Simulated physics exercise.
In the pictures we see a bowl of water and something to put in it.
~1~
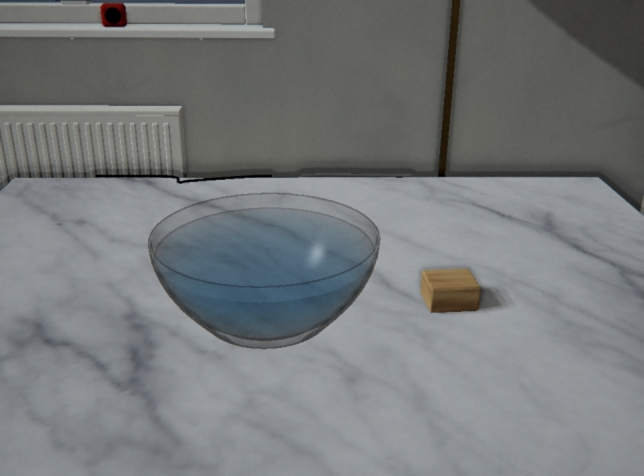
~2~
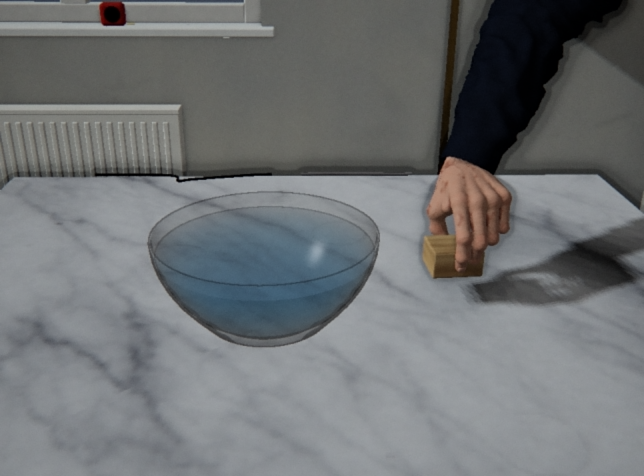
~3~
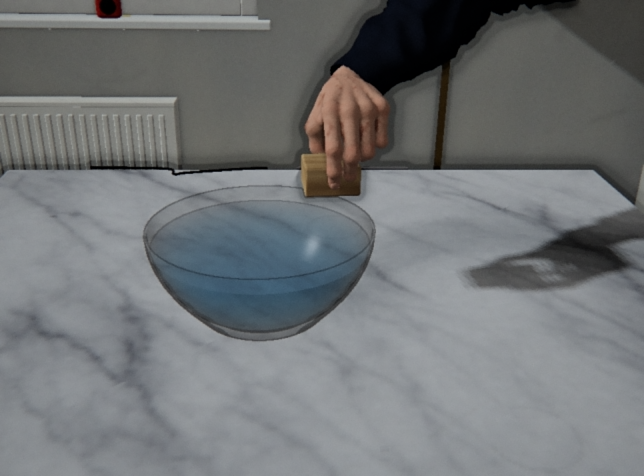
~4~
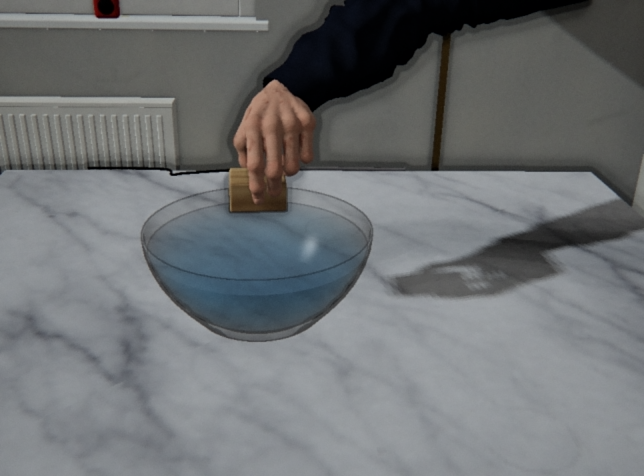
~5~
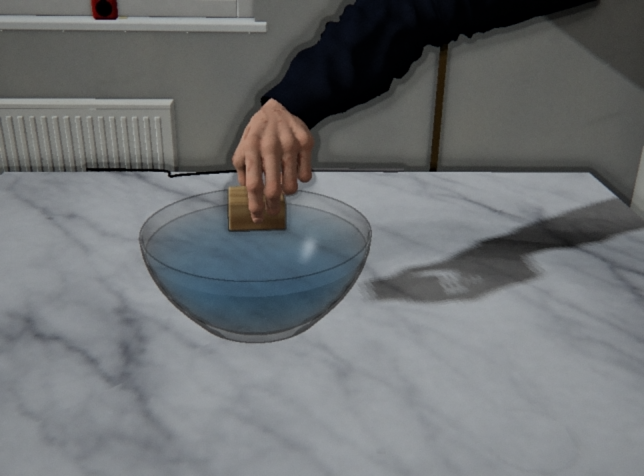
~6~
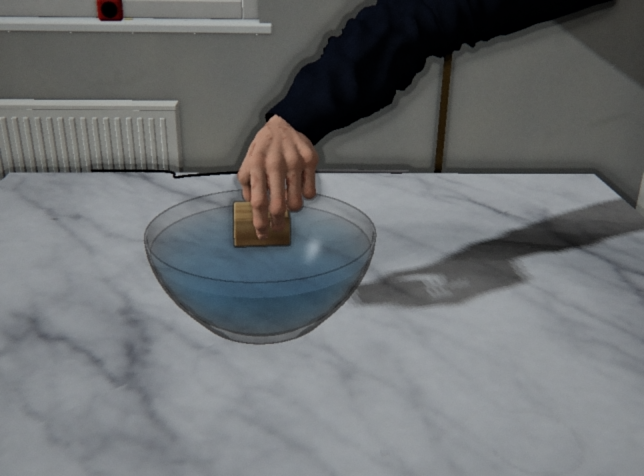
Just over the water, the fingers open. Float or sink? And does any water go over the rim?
Well, it keeps afloat, and as for the bowl, it copes fine.
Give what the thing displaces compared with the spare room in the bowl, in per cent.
Some 10 per cent.
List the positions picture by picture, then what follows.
The wooden block lies on the top at (450, 291); bowl (266, 272) about three quarters full, in the first picture.
A hand picks up the wooden block at (453, 256); bowl about three quarters full, surface at (266, 247), in the second picture.
The wooden block is carried over at (330, 174); bowl (262, 265) about three quarters full, in the third picture.
The wooden block is above the bowl at (258, 190); bowl about three quarters full, surface at (259, 242), in the fourth picture.
The wooden block comes down at (257, 208); bowl (258, 267) about three quarters full, in the fifth picture.
The wooden block is just over the surface at (261, 223); bowl about three quarters full, surface at (262, 244), in the sixth picture.
Next, the wooden block enters the water; the bowl is about three quarters full.
After that, the wooden block comes up again; the bowl is about three quarters full.
Finally, the wooden block rides on the surface; the bowl is about three quarters full; the top is dry.
